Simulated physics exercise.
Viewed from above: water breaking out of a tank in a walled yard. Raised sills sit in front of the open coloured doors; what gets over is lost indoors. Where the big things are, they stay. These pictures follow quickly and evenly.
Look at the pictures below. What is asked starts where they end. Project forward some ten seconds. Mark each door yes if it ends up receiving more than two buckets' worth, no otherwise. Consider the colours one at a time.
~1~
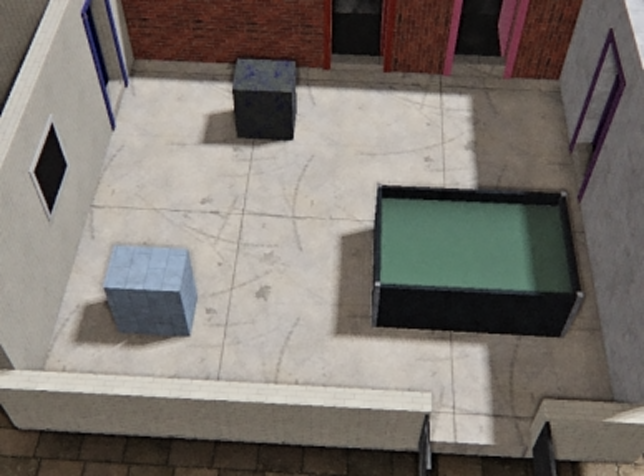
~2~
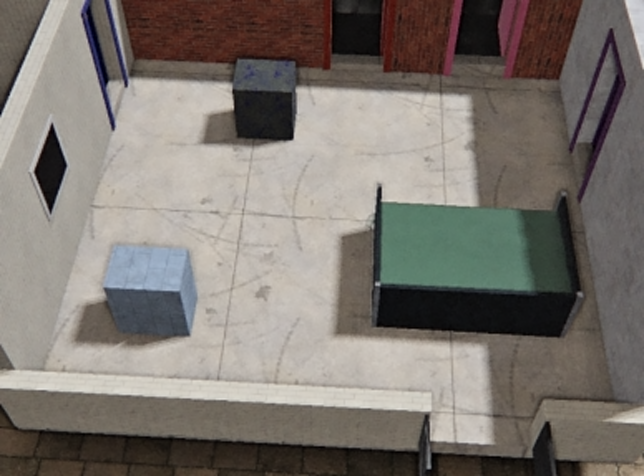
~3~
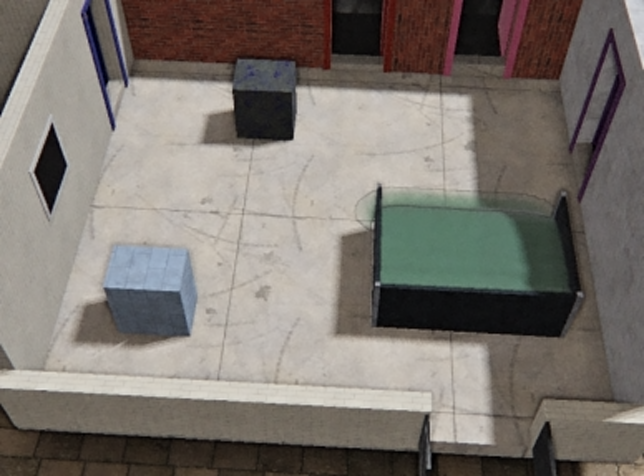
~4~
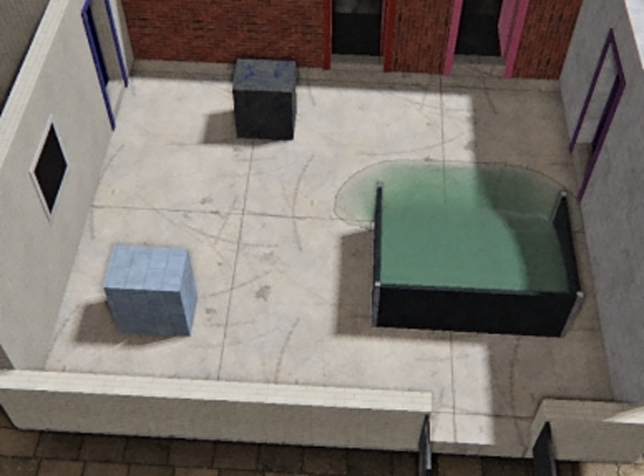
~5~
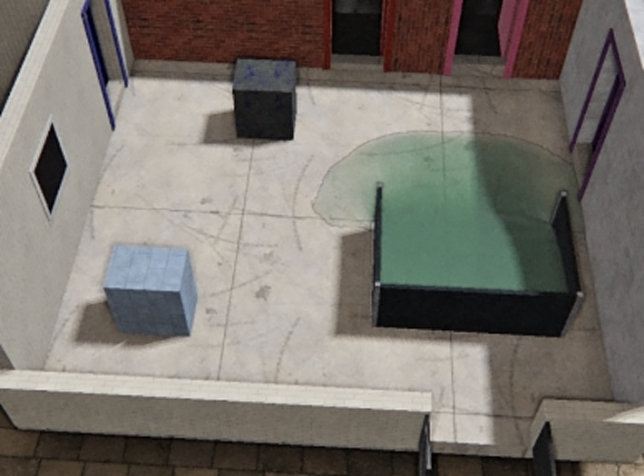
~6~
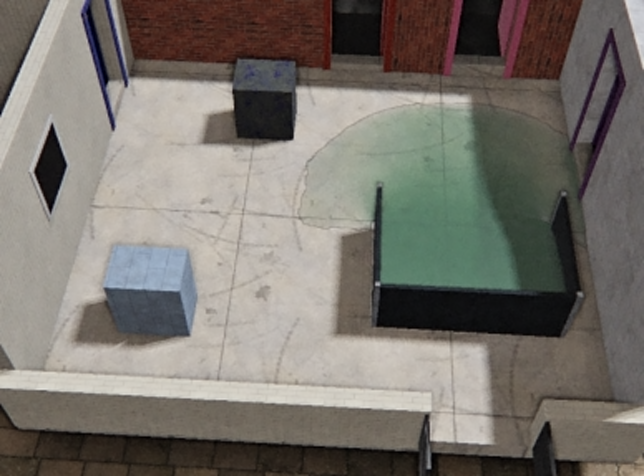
Pink door - yes, purple door - no, blue door - no, red door - yes.
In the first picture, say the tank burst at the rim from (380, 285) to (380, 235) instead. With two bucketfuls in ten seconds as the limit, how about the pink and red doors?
Verdict - pink door is safe, red door is safe.
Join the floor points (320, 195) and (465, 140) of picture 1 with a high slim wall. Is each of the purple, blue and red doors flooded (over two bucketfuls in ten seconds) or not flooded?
Briefly, purple ends up above; blue remains below; red remains below.
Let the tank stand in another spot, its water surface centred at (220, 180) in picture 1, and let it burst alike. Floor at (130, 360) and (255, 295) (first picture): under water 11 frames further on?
Spared, spared.
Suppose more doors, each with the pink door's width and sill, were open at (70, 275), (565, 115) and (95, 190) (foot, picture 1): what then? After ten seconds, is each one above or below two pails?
Stays below the line; crosses the line; stays below the line.
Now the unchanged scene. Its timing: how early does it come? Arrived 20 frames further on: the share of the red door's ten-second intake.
Roughly 90 per cent.
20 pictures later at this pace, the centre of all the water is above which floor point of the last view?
The water's centre sits above (419, 148).
A moment on, water covers 35 % of the floor; the pink door over two buckets in, the purple door wet at the sill, nothing in, the blue door not reached, the red door under two buckets in.
Next, water covers 40 % of the floor; the pink door far over two buckets in, the purple door wet at the sill, nothing in, the blue door not reached, the red door over two buckets in.
Then, water covers 50 % of the floor; the pink door far over two buckets in, the purple door wet at the sill, nothing in, the blue door wet at the sill, nothing in, the red door far over two buckets in.
Later, water covers 80 % of the floor; the pink door far over two buckets in, the purple door wet at the sill, nothing in, the blue door wet at the sill, nothing in, the red door far over two buckets in.
In the end, water covers 95 % of the floor; the pink door far over two buckets in, the purple door wet at the sill, nothing in, the blue door wet at the sill, nothing in, the red door far over two buckets in.
